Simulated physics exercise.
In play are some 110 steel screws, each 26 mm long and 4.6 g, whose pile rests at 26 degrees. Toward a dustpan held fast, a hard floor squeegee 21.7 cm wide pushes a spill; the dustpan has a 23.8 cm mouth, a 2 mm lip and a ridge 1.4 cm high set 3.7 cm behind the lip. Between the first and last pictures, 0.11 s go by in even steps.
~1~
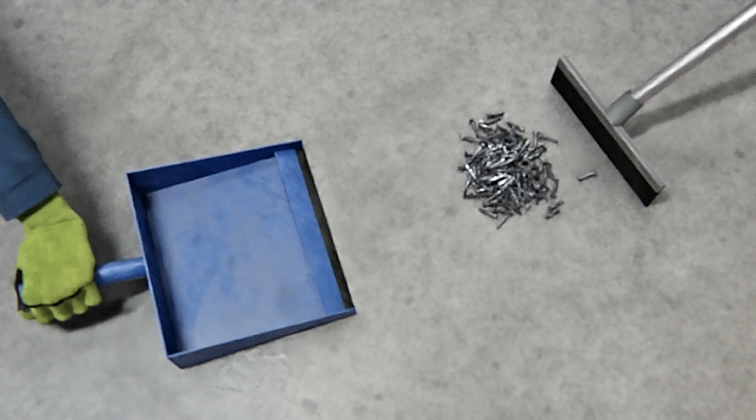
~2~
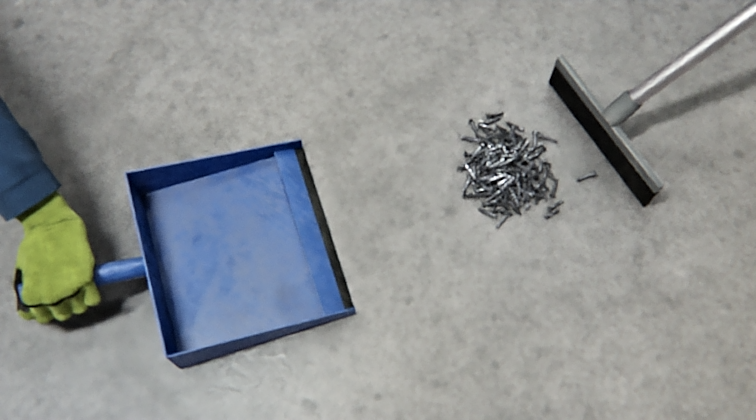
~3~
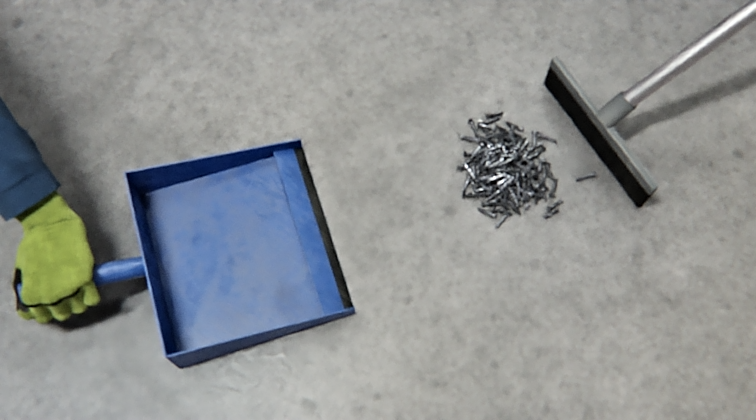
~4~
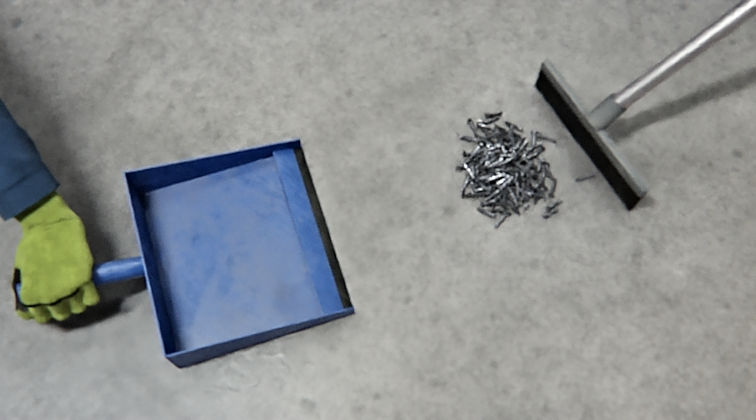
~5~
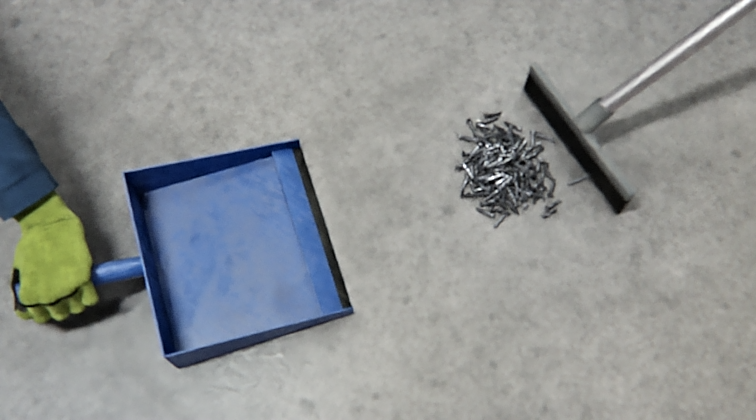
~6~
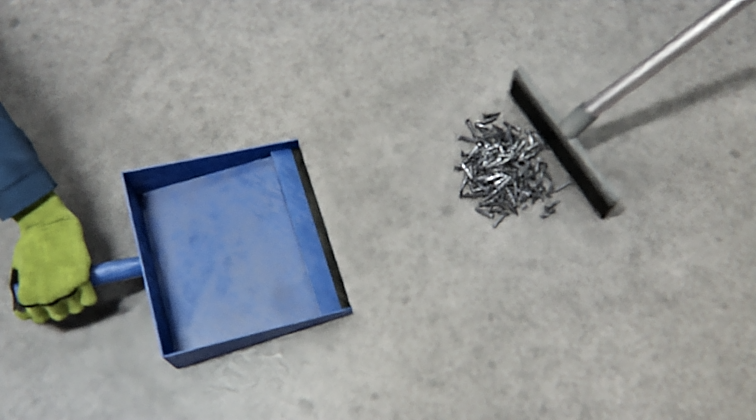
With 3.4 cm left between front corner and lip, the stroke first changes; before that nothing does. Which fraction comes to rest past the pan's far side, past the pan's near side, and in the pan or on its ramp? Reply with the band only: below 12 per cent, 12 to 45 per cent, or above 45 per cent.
Far side: Below 12 per cent; near side: Below 12 per cent; pan: 12 to 45 per cent.
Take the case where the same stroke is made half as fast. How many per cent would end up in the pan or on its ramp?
Near 5 %.
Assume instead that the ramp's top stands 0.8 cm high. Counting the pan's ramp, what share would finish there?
That would give something like 35 per cent.
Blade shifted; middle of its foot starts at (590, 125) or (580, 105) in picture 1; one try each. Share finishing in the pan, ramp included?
The two tries give some 25 % and some 20 %.
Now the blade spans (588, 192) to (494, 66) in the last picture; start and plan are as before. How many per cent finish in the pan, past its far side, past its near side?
You'd see pan at 50, far at 5 and near at 5.
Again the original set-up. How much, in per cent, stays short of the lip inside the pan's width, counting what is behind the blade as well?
I'd say close to 65 per cent of them.
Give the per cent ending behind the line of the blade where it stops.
Estimate: About 0 %.
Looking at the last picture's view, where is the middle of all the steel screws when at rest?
Somewhere near (333, 239) in the last picture.
Then, 0.15 s after the last picture, middle of the blade 18 cm from the lip; 0 % over the lip, far side 0 %, near side 0 %.
Then, 0.25 s after the last picture, middle of the blade 9 cm from the lip; 0 % over the lip, far side 0 %, near side 0 %.
Then, 0.49 s after the last picture, middle of the blade 6 cm from the lip; 30 % over the lip, far side 0 %, near side 5 %.
In the end, far side 0 %, near side 5 %, pan 30 %, in front of the lip or behind the blade 65 %.
